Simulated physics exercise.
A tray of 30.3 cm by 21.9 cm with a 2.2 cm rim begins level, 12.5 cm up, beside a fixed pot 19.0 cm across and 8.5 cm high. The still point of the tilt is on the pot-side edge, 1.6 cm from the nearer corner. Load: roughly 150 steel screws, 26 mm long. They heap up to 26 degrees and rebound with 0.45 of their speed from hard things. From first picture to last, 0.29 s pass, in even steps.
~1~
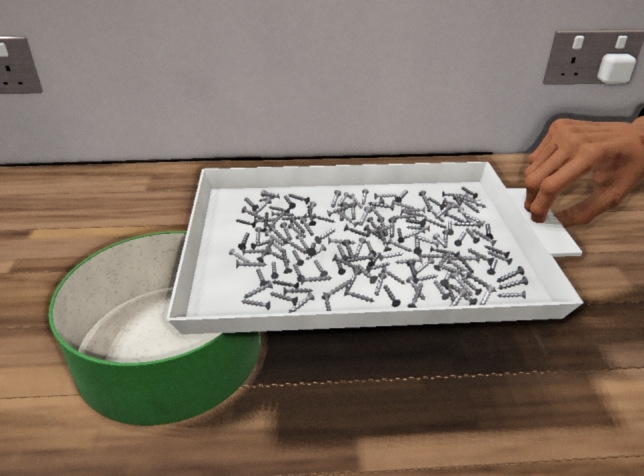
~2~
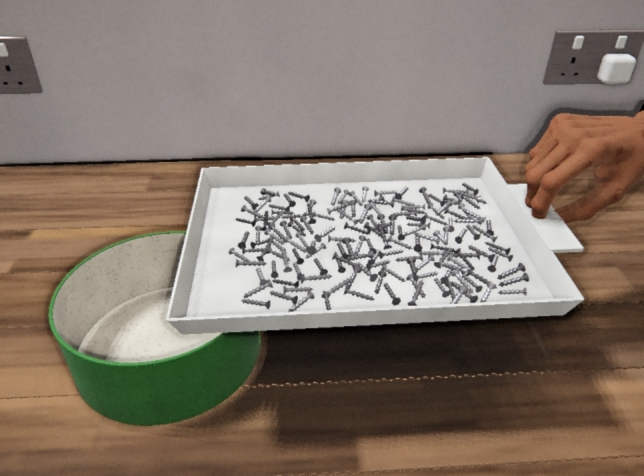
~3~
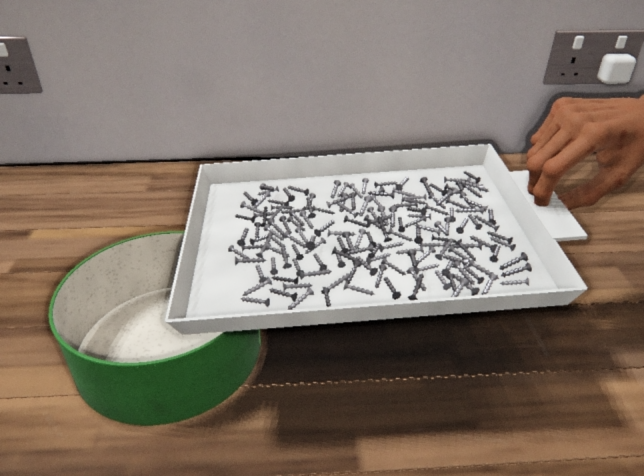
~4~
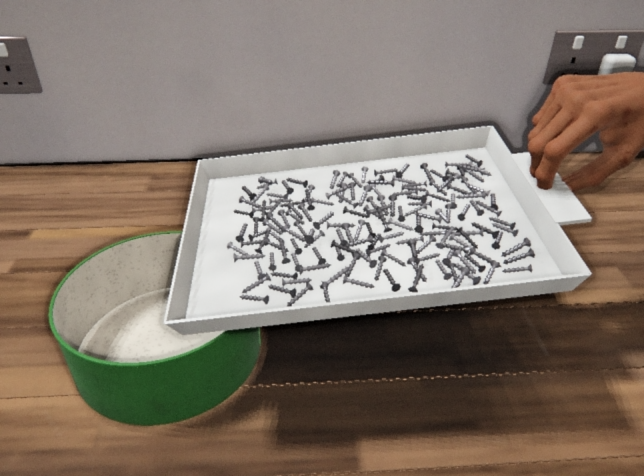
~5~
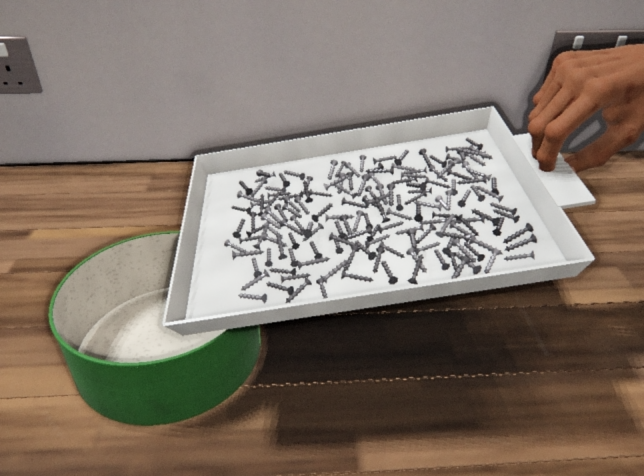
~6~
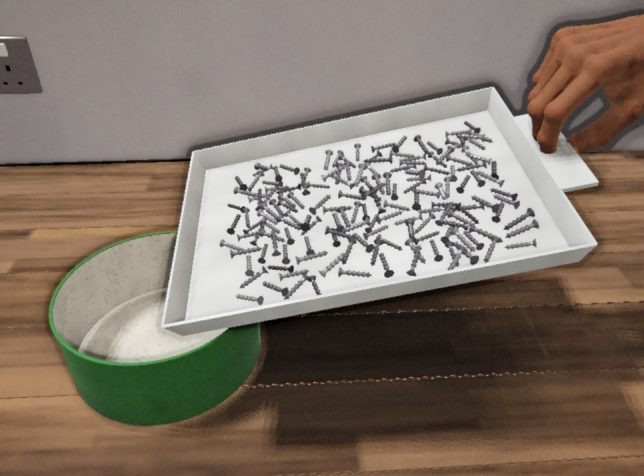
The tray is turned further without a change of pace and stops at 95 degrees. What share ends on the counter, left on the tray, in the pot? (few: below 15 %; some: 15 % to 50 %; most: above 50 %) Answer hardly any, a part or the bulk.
On the counter: The bulk; left on the tray: Hardly any; in the pot: A part.
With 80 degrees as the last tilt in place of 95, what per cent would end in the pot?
In that case some 30 per cent.
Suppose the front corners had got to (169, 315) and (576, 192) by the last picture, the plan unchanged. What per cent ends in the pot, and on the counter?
Pot 90, counter 10.
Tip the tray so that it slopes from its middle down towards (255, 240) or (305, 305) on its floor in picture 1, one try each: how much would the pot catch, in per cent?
About 85 and 0 per cent.
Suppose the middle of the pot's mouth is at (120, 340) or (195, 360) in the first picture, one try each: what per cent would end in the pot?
About 95 and 100 per cent.
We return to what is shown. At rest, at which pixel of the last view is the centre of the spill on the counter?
Around (131, 470).
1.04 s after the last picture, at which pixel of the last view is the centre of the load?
Near (149, 309).
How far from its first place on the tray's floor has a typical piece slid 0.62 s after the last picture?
Roughly 15 cm.
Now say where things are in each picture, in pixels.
The first frame shows tray tilt 0 degrees, front corners at (178, 313) and (570, 297); middle of the pieces at (370, 247); pot at (157, 288).
The second frame shows tray tilt 1 degrees, front corners at (178, 313) and (571, 293); middle of the pieces at (370, 245).
The third frame shows tray tilt 3 degrees, front corners at (176, 314) and (574, 283), lowest corner left front; middle of the pieces at (370, 238).
The fourth frame shows tray tilt 7 degrees, front corners at (175, 315) and (577, 269), lowest corner left front; middle of the pieces at (370, 229).
The fifth frame shows tray tilt 10 degrees, front corners at (173, 316) and (580, 254), lowest corner left front; middle of the pieces at (381, 208).
The sixth frame shows tray tilt 14 degrees, front corners at (172, 318) and (582, 239), lowest corner left front; middle of the pieces at (376, 199); pot at (157, 288).
Then, 0.62 s after the last picture, tilt 52 degrees; the tray holds 100 %, the pot 0 %.
Then, 1.04 s after the last picture, tilt 78 degrees; the tray holds 65 %, the pot 10 %.
Then, 1.54 s after the last picture, tilt 95 degrees; the tray holds 0 %, the pot 30 %.
In the end, counter 70 %, tray 0 %, pot 30 %.
